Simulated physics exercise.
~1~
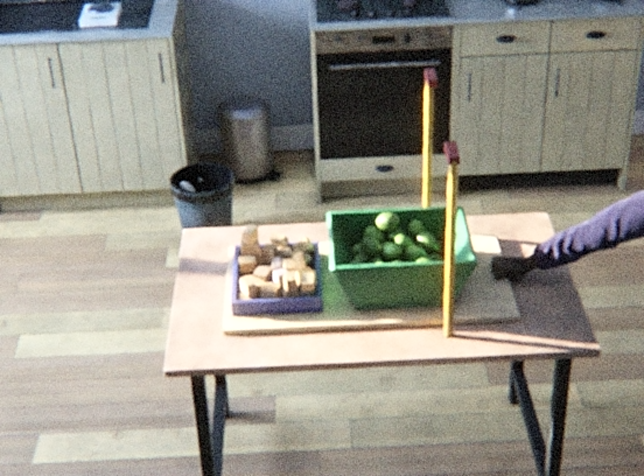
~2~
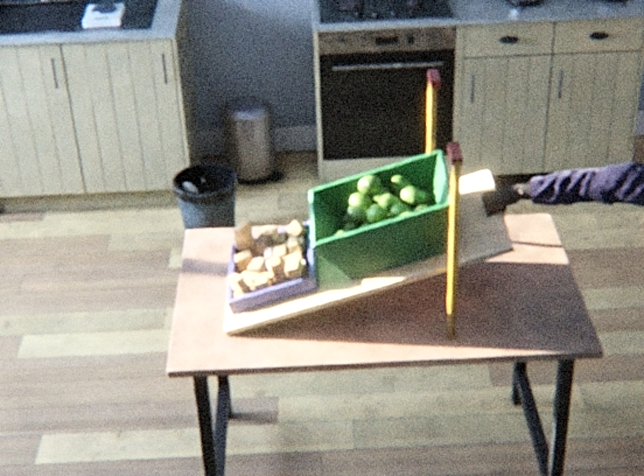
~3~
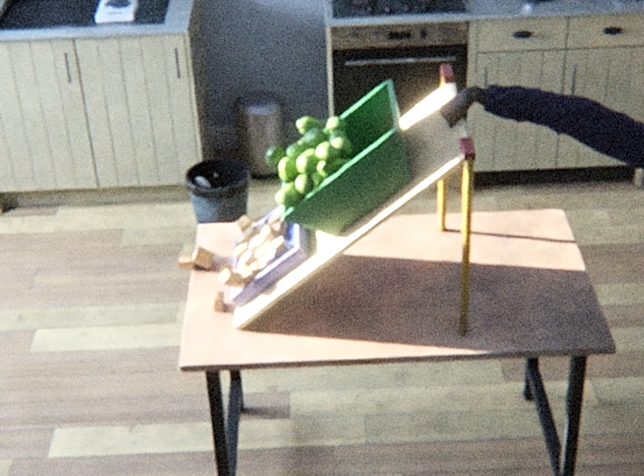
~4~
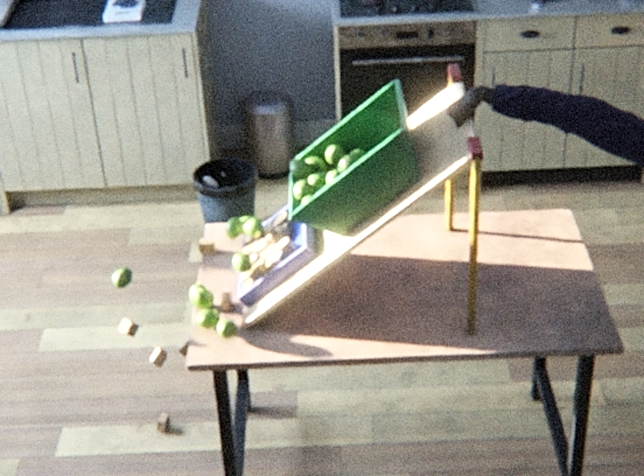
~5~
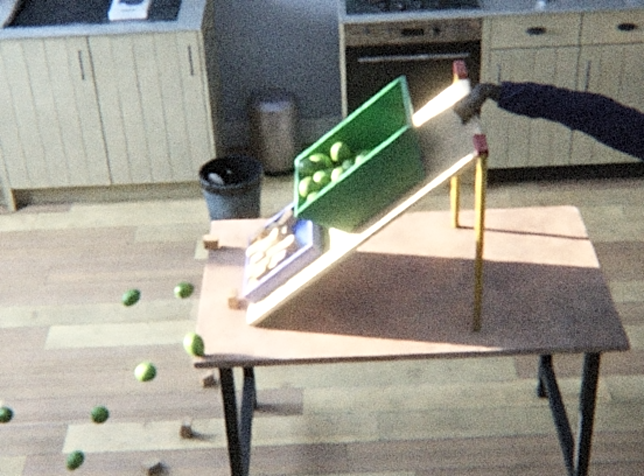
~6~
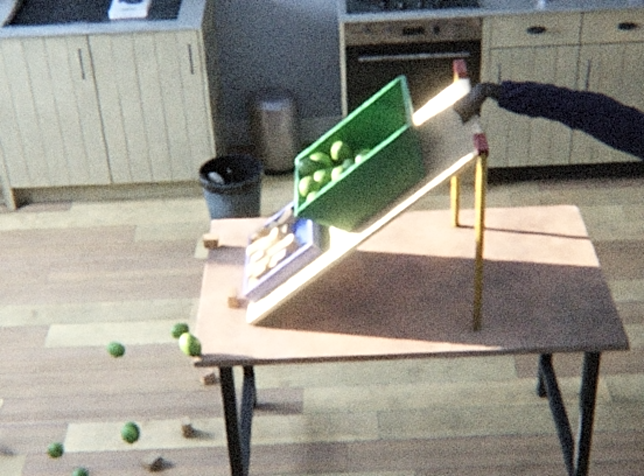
In a kitchen, a long board lies on a wooden table, carrying a low blue crate of wooden blocks on the left and a taller green crate of limes on the right. A gloved hand lifts the board's right end, tilting both crates down to the left. As the board steepens and meets the two yellow posts, blocks spill from the blue crate and limes pour over the green crate's lower end. Several tumble off the table's left edge to the floor. Finally, the hand holds the board steeply tilted, with many limes and blocks still in their crates.
